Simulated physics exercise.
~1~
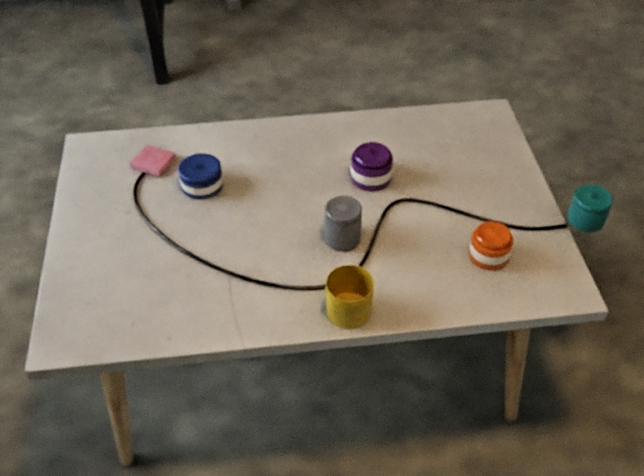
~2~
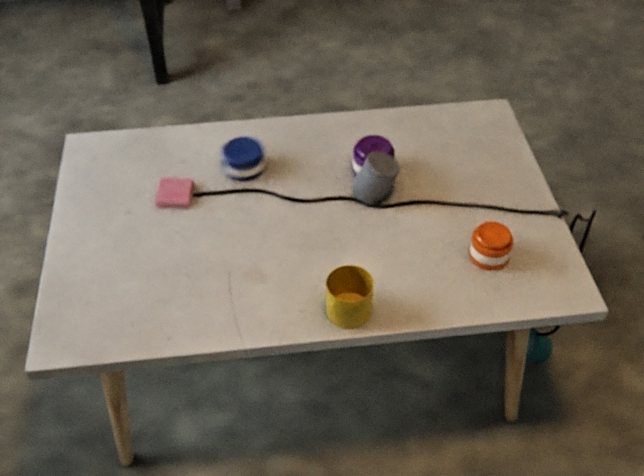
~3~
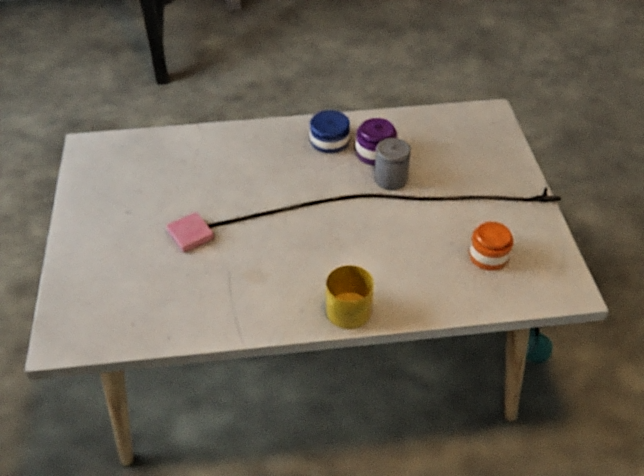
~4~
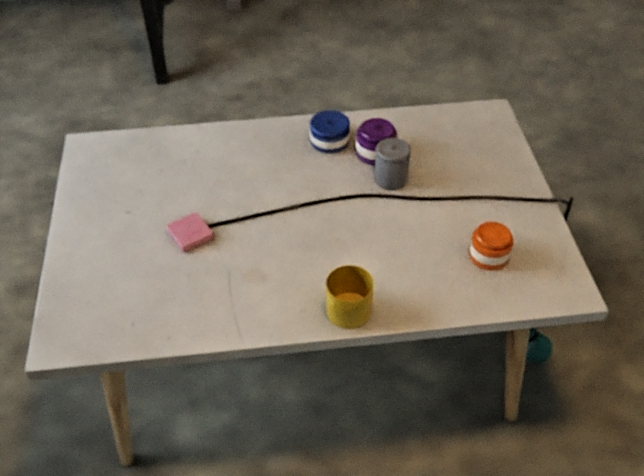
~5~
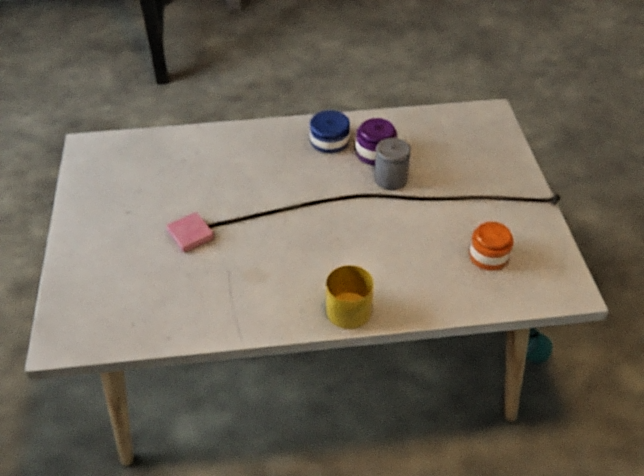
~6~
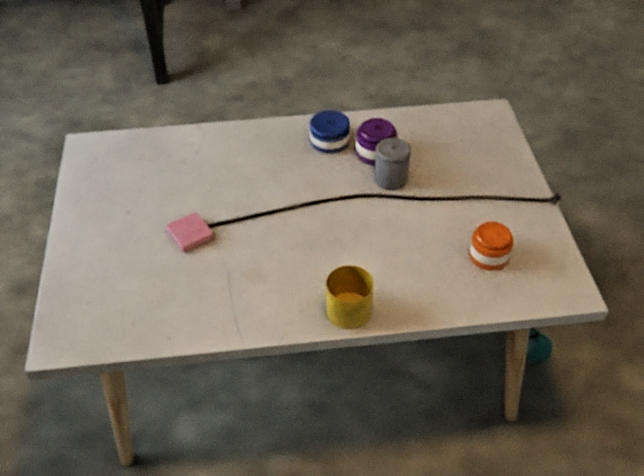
At the start, a thin black cable curves across a pale table, joining a flat pink object at the left to a teal cylinder at the right edge, among several small containers. The teal object drops over the edge and ends up below the table, while the cable pulls straighter and the pink piece slides right. The grey tub moves toward the back and tilts beside the purple jar, as the blue tin shifts right. The blue tin then travels farther, ending near the purple jar and the upright grey tub. Finally, everything on the tabletop rests, with the yellow cup and orange jar unmoved.
